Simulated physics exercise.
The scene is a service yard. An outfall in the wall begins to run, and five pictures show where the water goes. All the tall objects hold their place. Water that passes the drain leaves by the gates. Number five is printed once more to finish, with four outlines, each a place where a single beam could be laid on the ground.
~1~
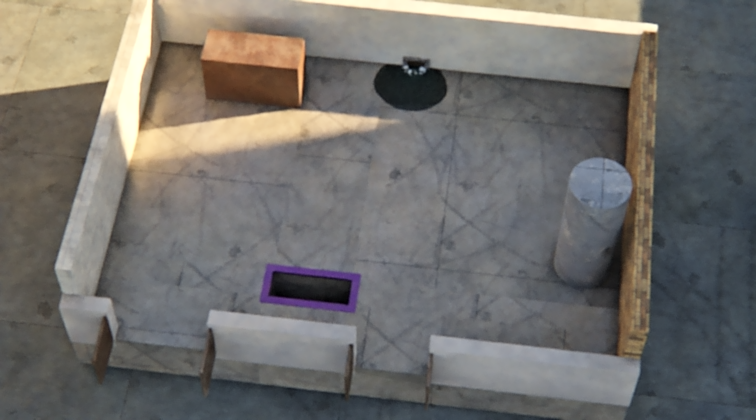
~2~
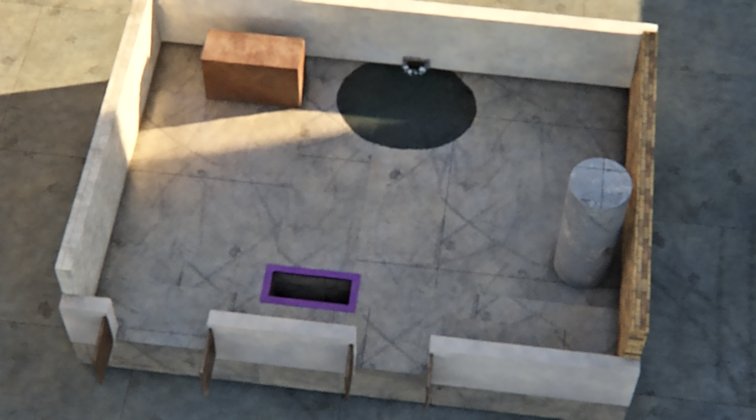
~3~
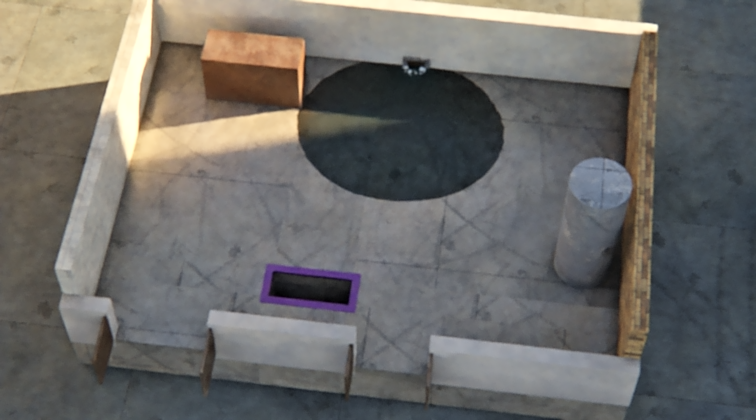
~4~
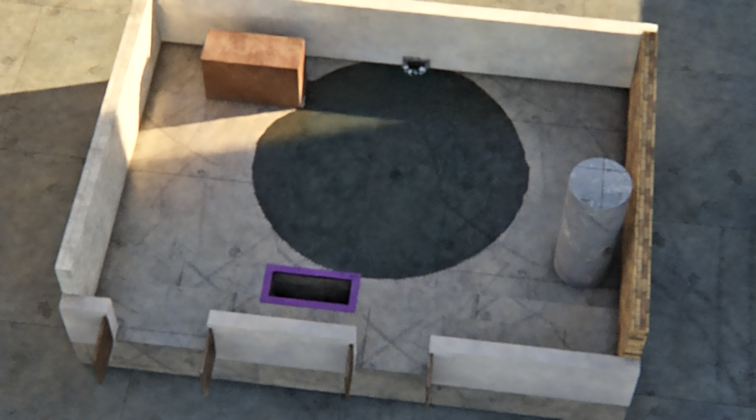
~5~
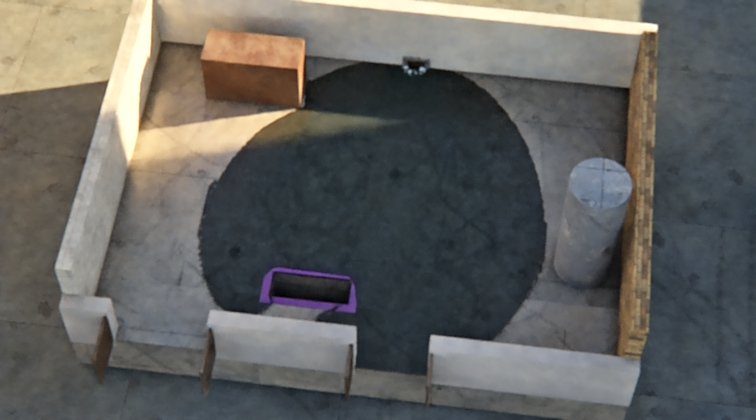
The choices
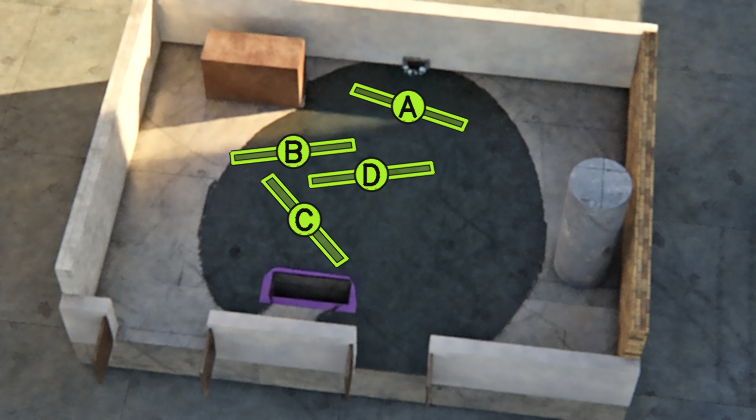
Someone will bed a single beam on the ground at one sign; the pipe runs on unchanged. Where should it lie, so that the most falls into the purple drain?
Take B.
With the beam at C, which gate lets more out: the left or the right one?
The right one.
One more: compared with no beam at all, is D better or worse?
It is worse.
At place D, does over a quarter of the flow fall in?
No, it does not.
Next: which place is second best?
A.
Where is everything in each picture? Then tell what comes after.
The first picture shows outfall at (416, 63); purple drain at (311, 288); open gate at (166, 332); open gate at (393, 358); front seen at (399, 102), 2 % of the ground wet; purple drain still dry.
The second picture shows front seen at (436, 144), 7 % of the ground wet; purple drain still dry.
The third picture shows front seen at (356, 188), 16 % of the ground wet; purple drain still dry.
The fourth picture shows front seen at (314, 258), 30 % of the ground wet; purple drain still dry.
The fifth picture shows front seen at (231, 282), 45 % of the ground wet; purple drain taking water.
On the marked copy, A from (353, 88) to (464, 125); B from (232, 158) to (353, 144); C from (267, 178) to (341, 262); D from (310, 181) to (432, 167).
For place A, about 16 % of the stream goes into the purple drain, about 83 % out by the gates.
For place B, about 23 % of the stream goes into the purple drain, about 75 % out by the gates.
For place C, about 10 % of the stream goes into the purple drain, about 88 % out by the gates.
For place D, about 10 % of the stream goes into the purple drain, about 88 % out by the gates.
